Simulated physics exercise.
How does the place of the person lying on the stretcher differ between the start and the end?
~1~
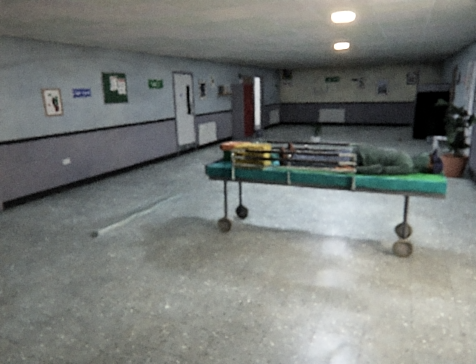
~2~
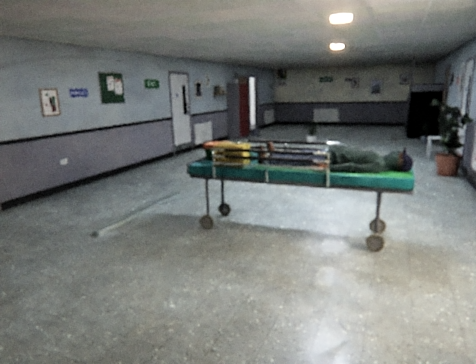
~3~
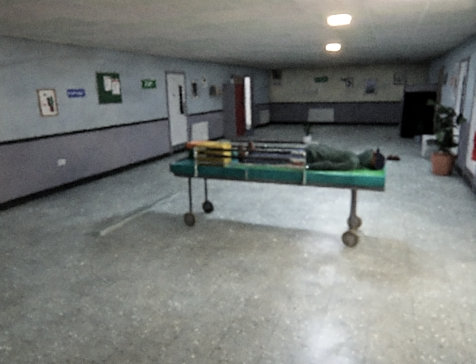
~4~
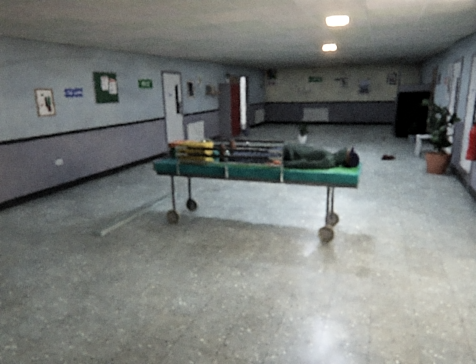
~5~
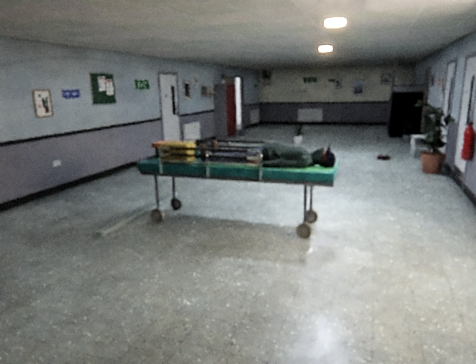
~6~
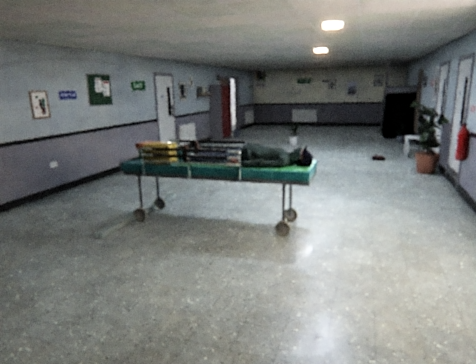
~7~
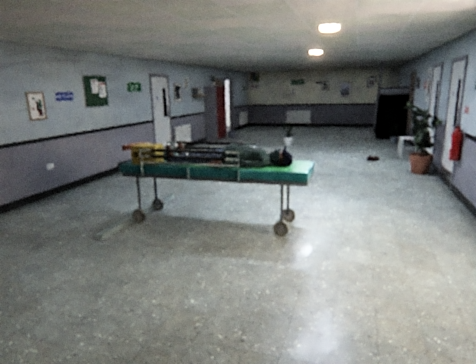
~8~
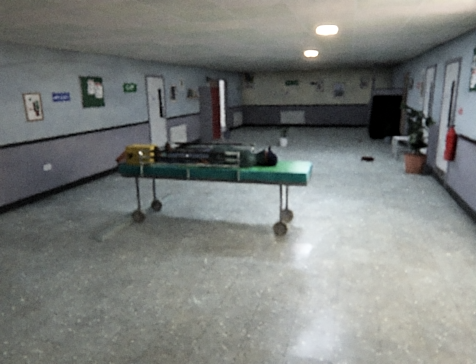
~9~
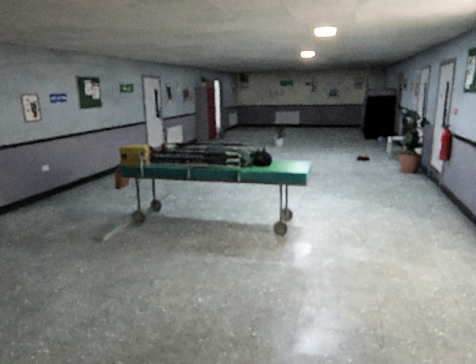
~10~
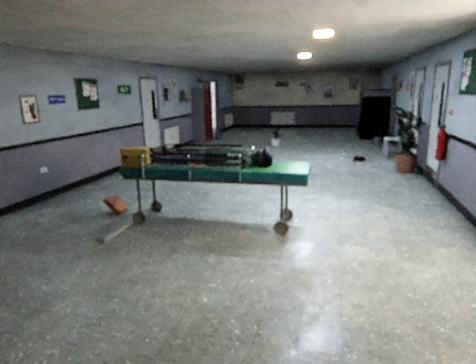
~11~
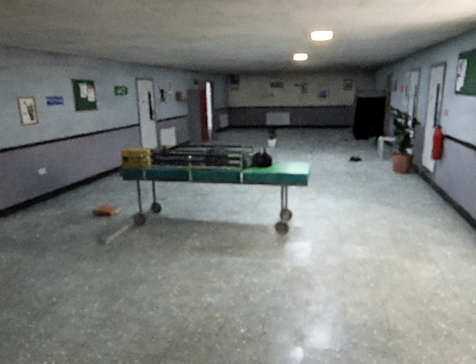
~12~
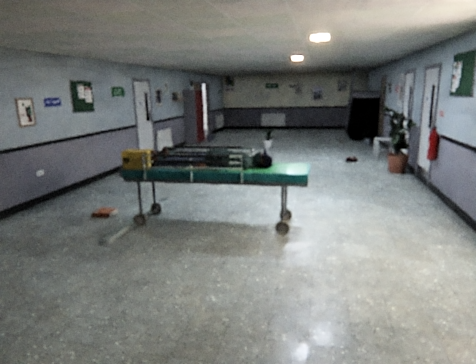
At the start the person lies towards the right side of the view, and by the end they are left of where they began, roughly in the middle or slightly left of it.
Green wheeled stretcher rolling left and stopping, the person aboard sliding left along it as an orange folder drops to the floor.
